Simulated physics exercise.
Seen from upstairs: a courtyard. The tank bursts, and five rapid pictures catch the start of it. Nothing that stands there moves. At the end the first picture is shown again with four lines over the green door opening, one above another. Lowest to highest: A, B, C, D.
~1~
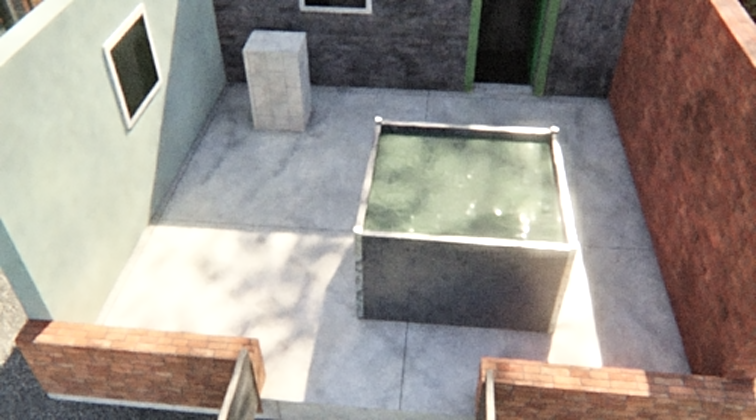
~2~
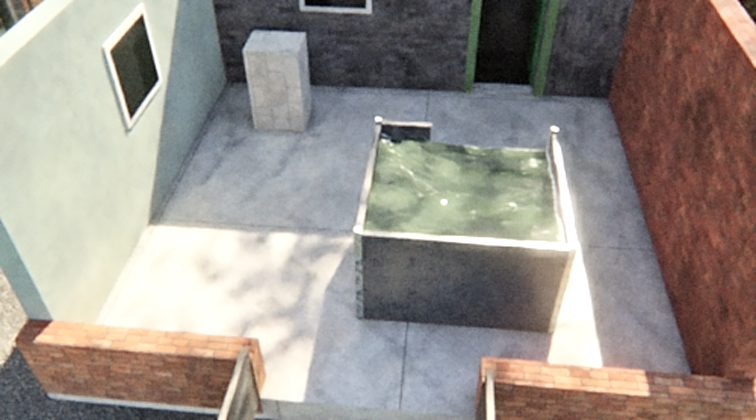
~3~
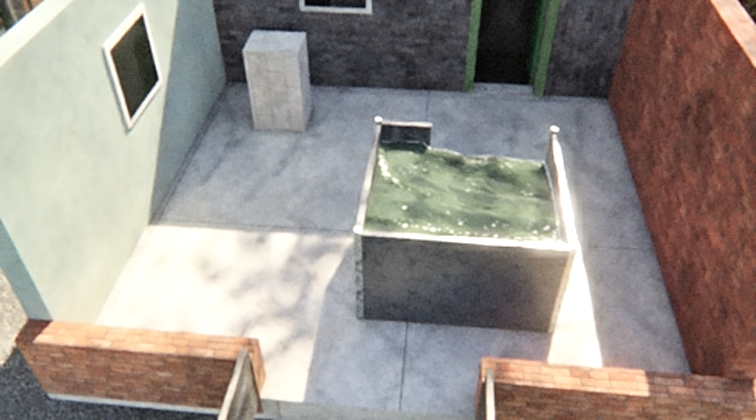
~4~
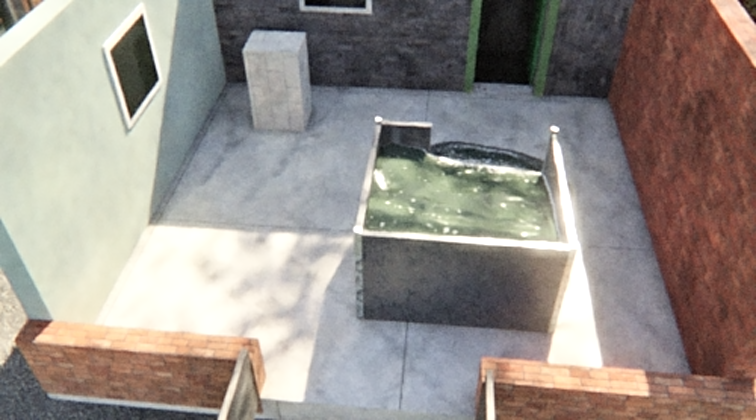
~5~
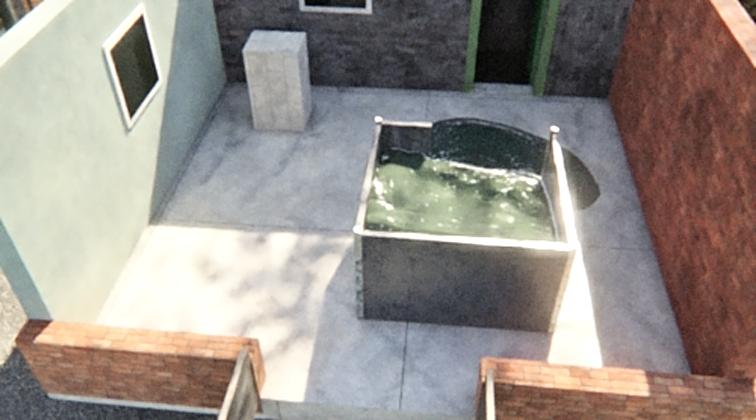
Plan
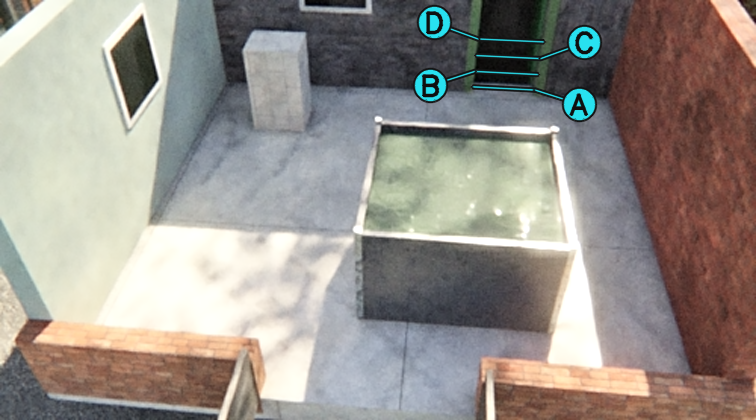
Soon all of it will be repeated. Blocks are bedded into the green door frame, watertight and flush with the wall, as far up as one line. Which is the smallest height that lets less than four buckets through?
I would pick height C.
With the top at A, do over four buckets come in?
Yes, it does.
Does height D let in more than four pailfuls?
No, that is safe.
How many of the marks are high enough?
Two of the four.
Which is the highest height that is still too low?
Here it is height B.
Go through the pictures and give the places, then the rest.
The first frame shows water in the tank at rest, its middle at (464, 184); foot of the green doorway at (503, 94); open gate at (369, 344).
In the second frame, water covers 2 % of the ground, its front hidden from here.
In the third frame, water covers 4 % of the ground, its front hidden from here.
In the fourth frame, water covers 8 % of the ground, its front hidden from here.
The fifth frame shows front seen at (455, 121), 15 % of the ground wet.
On the marked copy, A at (503, 88); B at (506, 73); C at (508, 57); D at (510, 40); from the bottom up A, B, C, D.
For height A, dozens of bucketfuls pour in.
For height B, about 12 bucketfuls get in.
For height C, nothing gets over.
For height D, nothing gets over.
